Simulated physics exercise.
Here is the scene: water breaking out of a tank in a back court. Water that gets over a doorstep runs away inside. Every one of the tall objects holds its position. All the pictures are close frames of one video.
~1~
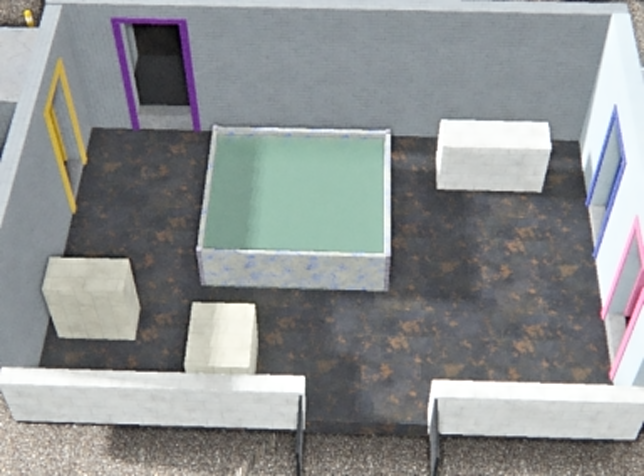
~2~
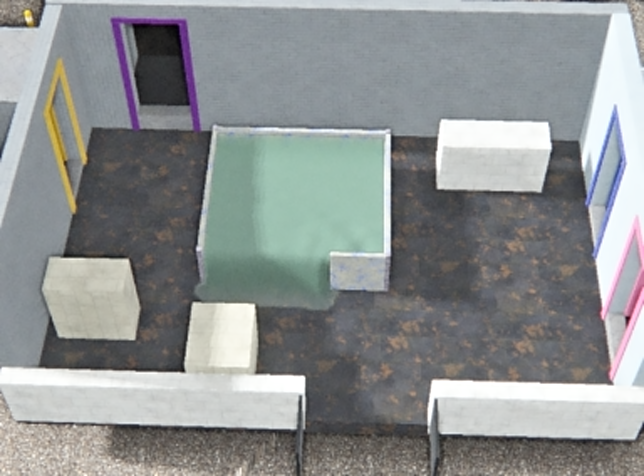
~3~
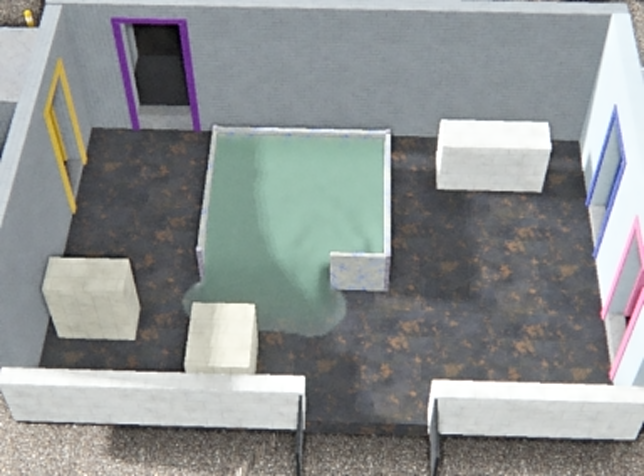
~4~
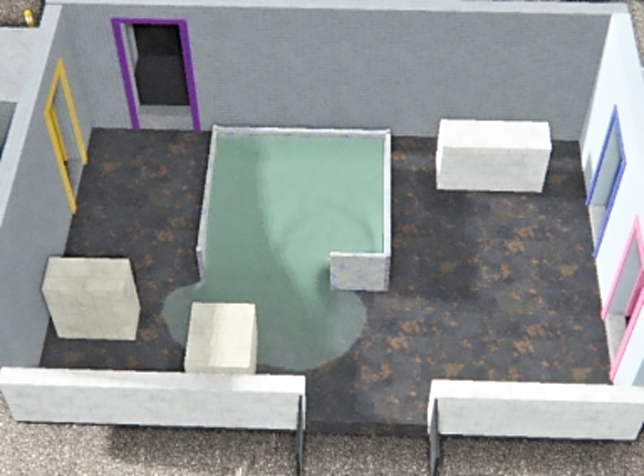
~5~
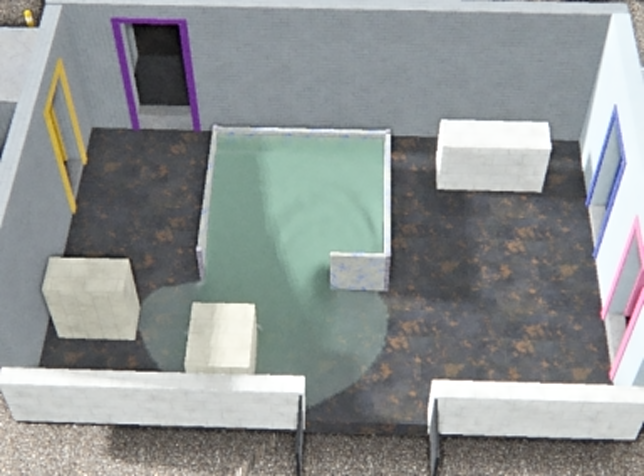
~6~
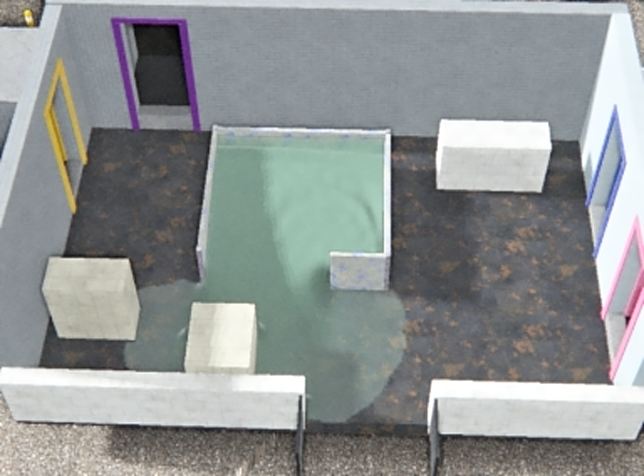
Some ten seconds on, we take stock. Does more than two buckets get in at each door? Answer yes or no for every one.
Pink door: No, purple door: No, yellow door: No, blue door: No.
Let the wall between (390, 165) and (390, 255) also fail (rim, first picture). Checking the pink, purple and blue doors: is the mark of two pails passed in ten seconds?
In that case the pink door overshoots, while the purple door undershoots and the blue door overshoots.
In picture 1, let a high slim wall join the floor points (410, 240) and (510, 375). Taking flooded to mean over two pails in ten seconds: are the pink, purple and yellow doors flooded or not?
Pink falls short, purple falls short, yellow falls short.
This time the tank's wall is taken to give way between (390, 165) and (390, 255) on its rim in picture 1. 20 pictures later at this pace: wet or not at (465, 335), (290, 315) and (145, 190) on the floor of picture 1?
The first spot is soaked, the second spared and the third spared.
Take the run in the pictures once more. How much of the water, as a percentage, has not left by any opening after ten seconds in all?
Roughly 66 parts in a hundred.
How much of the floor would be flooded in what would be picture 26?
Around 60 percent.
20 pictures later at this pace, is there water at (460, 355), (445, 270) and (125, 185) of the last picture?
In that order the points end up soaked, high and dry and soaked.
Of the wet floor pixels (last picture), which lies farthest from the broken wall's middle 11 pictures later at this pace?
Pixel estimate: (541, 412).
A moment on, water covers 25 % of the floor; the pink door not reached, the purple door not reached, the yellow door not reached, the blue door not reached.
Next, water covers 35 % of the floor; the pink door not reached, the purple door not reached, the yellow door not reached, the blue door not reached.
Then, water covers 60 % of the floor; the pink door wet at the sill, nothing in, the purple door wet at the sill, nothing in, the yellow door wet at the sill, nothing in, the blue door not reached.
Later, water covers 85 % of the floor; the pink door under two buckets in, the purple door wet at the sill, nothing in, the yellow door wet at the sill, nothing in, the blue door wet at the sill, nothing in.
In the end, water covers 95 % of the floor; the pink door under two buckets in, the purple door wet at the sill, nothing in, the yellow door under two buckets in, the blue door under two buckets in.
